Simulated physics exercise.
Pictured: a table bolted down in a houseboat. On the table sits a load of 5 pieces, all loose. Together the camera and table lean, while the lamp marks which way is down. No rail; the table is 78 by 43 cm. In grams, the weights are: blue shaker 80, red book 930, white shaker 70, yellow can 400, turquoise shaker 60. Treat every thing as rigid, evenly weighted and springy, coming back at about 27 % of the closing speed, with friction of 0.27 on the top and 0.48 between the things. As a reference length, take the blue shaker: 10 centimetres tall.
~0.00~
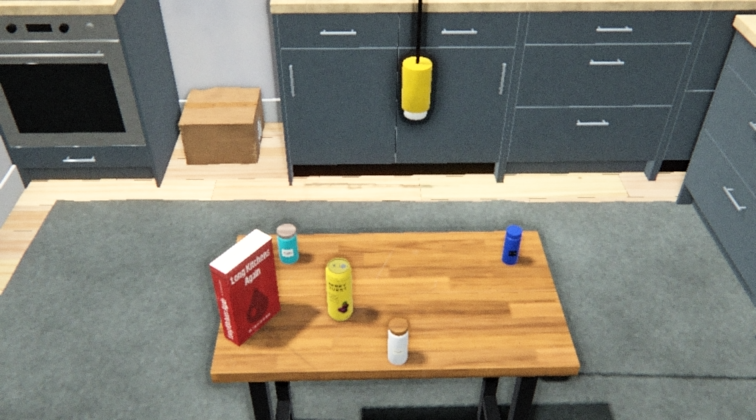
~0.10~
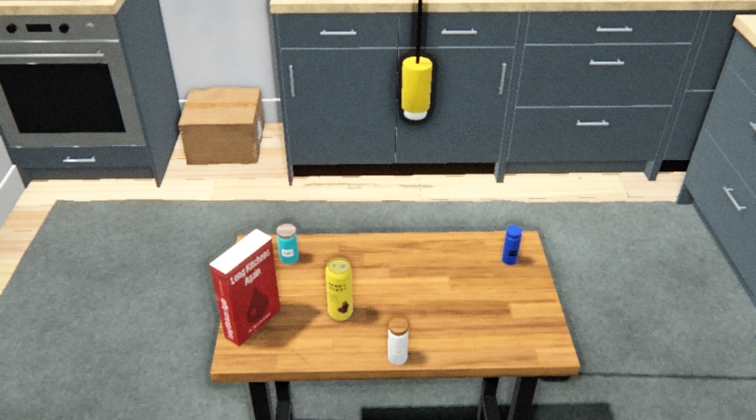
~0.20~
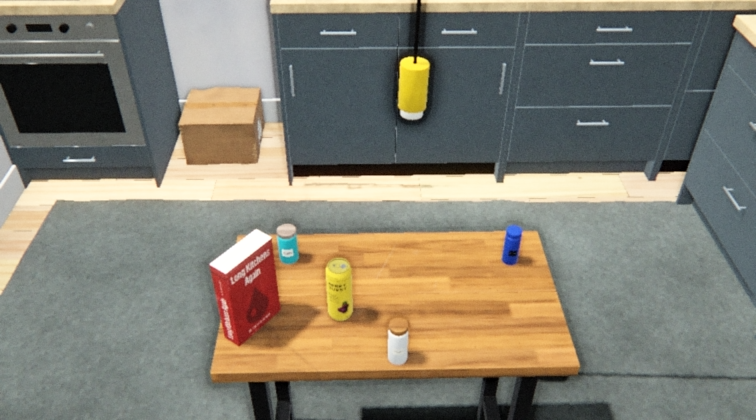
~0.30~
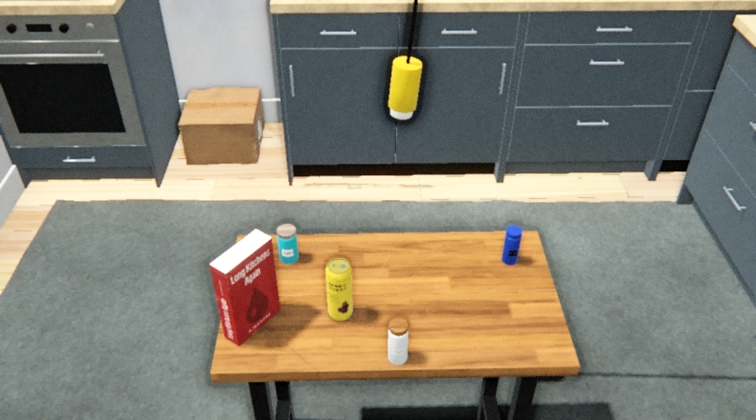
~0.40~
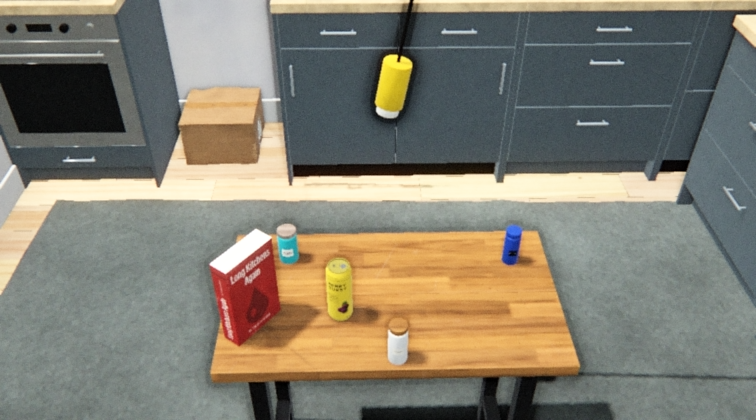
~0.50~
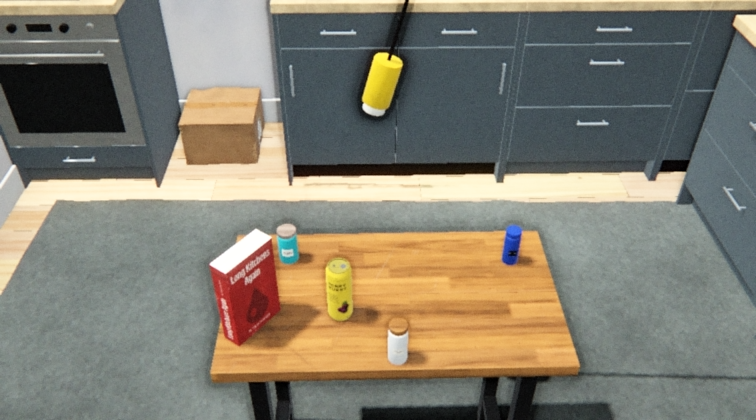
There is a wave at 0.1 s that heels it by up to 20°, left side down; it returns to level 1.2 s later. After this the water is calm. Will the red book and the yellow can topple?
In order: The red book overturns, the yellow can does not fall.
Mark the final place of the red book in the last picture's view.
It stops at about (206, 412).
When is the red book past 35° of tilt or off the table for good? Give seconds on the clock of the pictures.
Roughly at the 1.0 s mark.
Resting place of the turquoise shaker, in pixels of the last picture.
Around (257, 245).
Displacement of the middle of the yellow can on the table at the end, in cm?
I'd put it at about 8 centimetres.
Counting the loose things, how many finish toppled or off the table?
So, 1 in all.
After 0.90 s, floor tilted 15°, left side down; red book 20° off its base near (226, 282); yellow can moved 5 cm near (320, 291); blue shaker moved 5 cm.
After 1.10 s, floor tilted 5°, left side down; red book now off the table; yellow can moved 8 cm near (305, 291); blue shaker moved 8 cm.
After 1.20 s, floor tilted 1°, left side down; yellow can moved 8 cm near (305, 291); blue shaker moved 8 cm; white shaker moved 8 cm.
After 1.50 s, boat level; yellow can moved 8 cm near (305, 291); blue shaker moved 8 cm; white shaker moved 8 cm.
In the end (1.8 s), off the table and tipped over, red book; not toppled but over 5 cm from the start, blue shaker, white shaker, yellow can and turquoise shaker. At the end, from the last picture's camera, red book near (206, 412), yellow can near (305, 291).
